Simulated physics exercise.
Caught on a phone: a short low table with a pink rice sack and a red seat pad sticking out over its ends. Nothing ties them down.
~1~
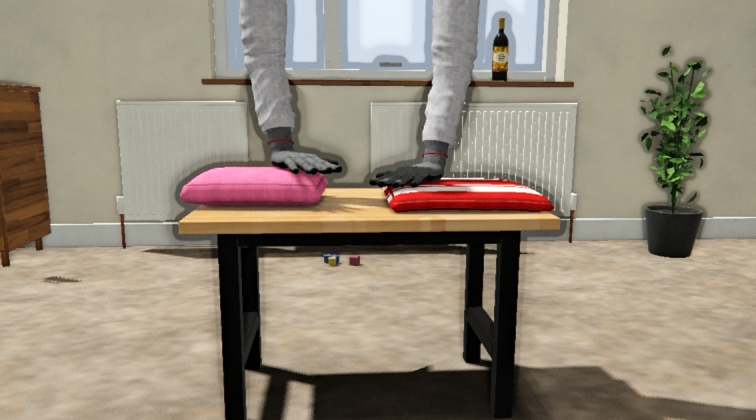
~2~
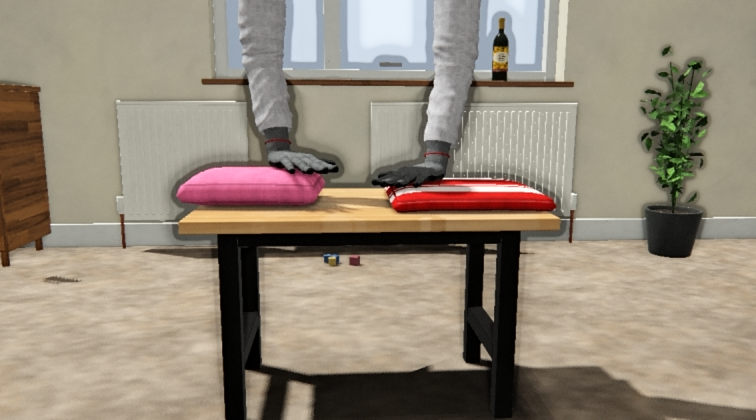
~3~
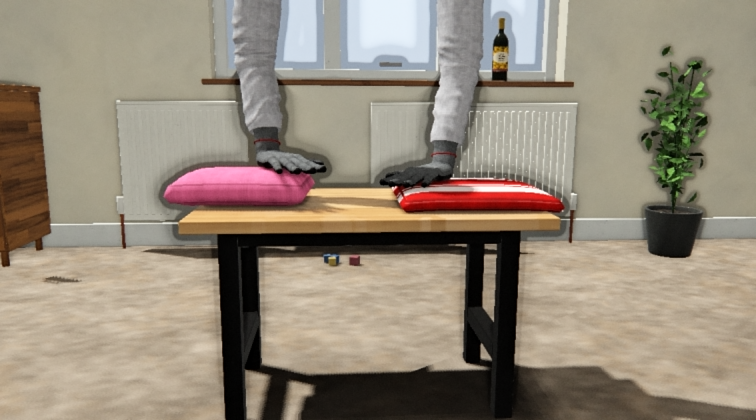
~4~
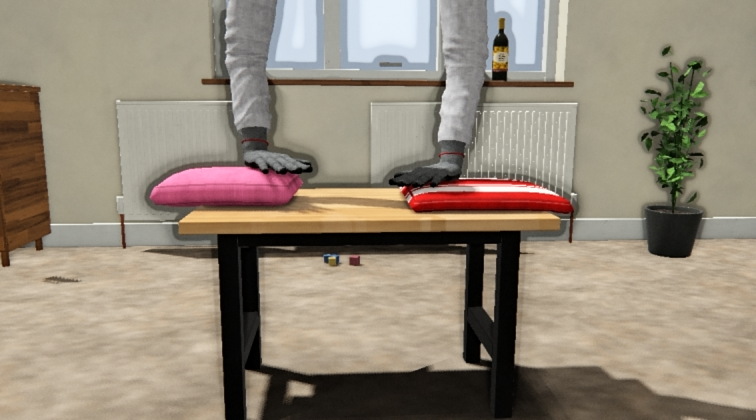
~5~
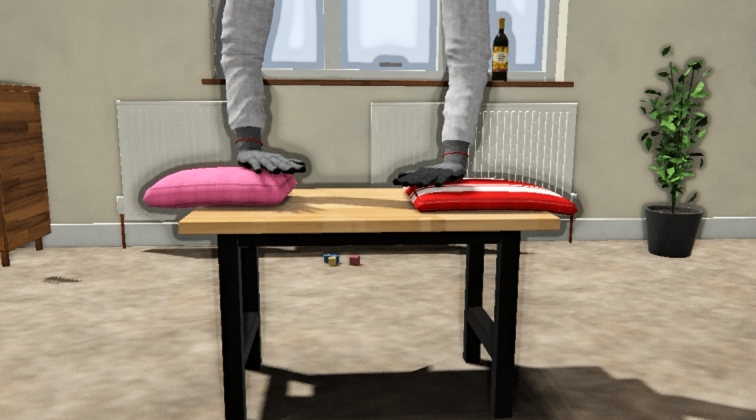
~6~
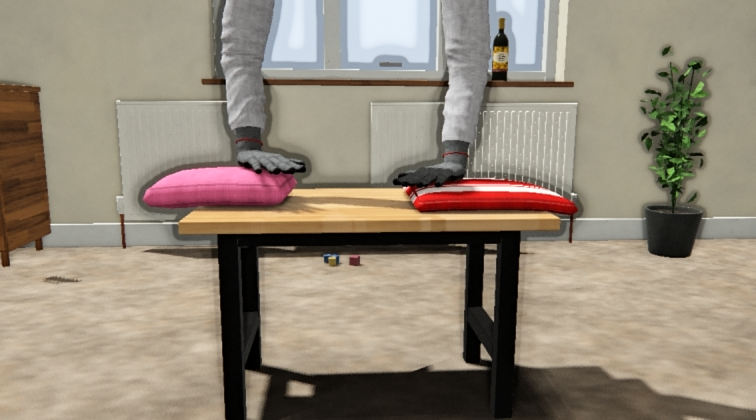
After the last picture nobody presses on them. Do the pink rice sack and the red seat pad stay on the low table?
In the end the pink rice sack remains on top; the red seat pad holds its place.
Then, 0.32 s after the last picture, rice sack lying still; seat pad lying still.
At rest, rice sack lying still; seat pad lying still. The pink rice sack holds its place and the red seat pad stays up there.
